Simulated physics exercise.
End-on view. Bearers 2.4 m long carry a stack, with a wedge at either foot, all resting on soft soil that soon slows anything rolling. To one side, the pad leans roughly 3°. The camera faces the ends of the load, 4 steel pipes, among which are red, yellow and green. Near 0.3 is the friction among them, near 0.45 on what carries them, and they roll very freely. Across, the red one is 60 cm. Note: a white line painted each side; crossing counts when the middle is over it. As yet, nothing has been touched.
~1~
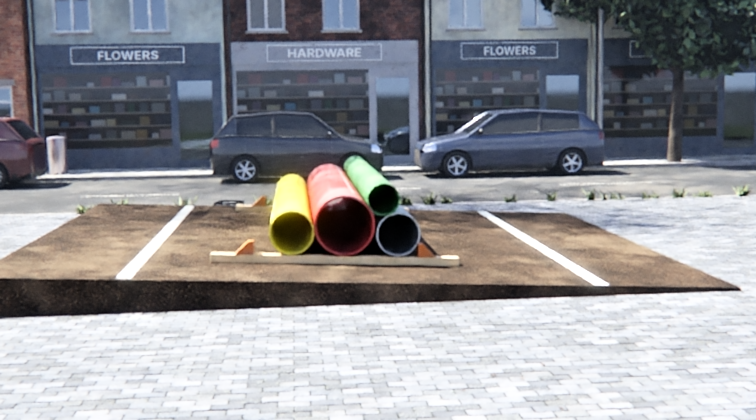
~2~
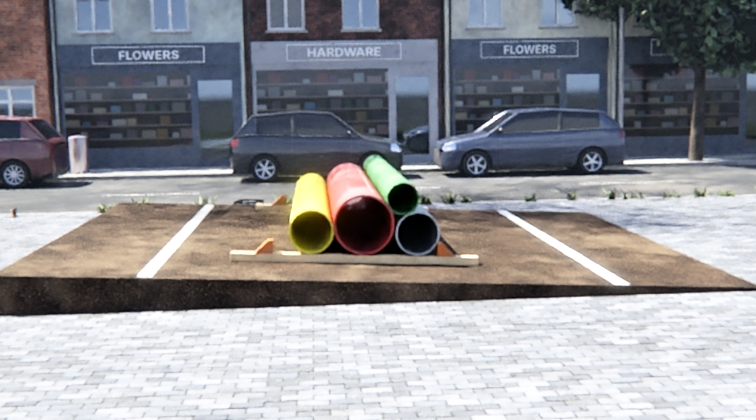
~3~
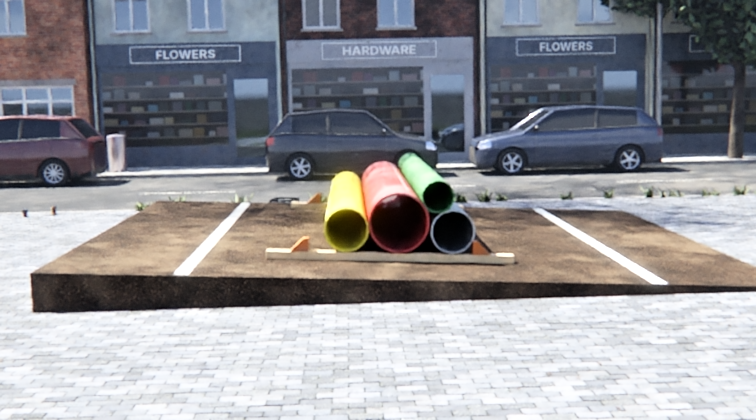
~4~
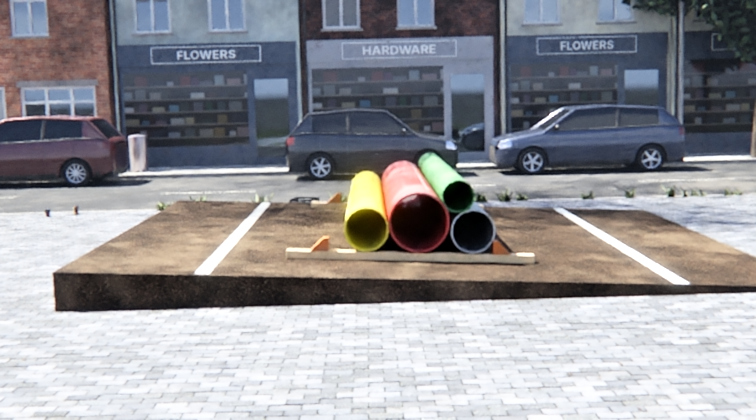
At the start, red, yellow, green and grey pipes sit stacked between wedges on a brown pad sloping down to the right, with parked cars and shops behind. The view then shifts steadily left, bringing more of the red car and the pad's raised left end into sight, while the pipes stay still.
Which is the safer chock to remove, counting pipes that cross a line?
My guess is the left one is safer to pull.
If it is the left, after 0.8 s, red is on the bearers, 115 cm from the bearers' right end; yellow is on the bearers, 80 cm from the bearers' left end; green is up on others, 75 cm from the bearers' right end; 0 over a line so far.
If it is the left, in the end, red is on the bearers, 115 cm from the bearers' right end; yellow is on the bearers, 80 cm from the bearers' left end; green is up on others, 75 cm from the bearers' right end; 0 over a line so far.
If it is the right, after 3.1 s, red is on the bearers, 80 cm from the bearers' right end, rolling right; yellow is on the bearers, 105 cm from the bearers' left end, rolling right; green is on the bearers, 35 cm from the bearers' right end, rolling right; 0 over a line so far.
If it is the right, in the end, red is past the right line; yellow is off the bearers, 10 cm short of the right line; green is past the right line; 3 over a line so far.
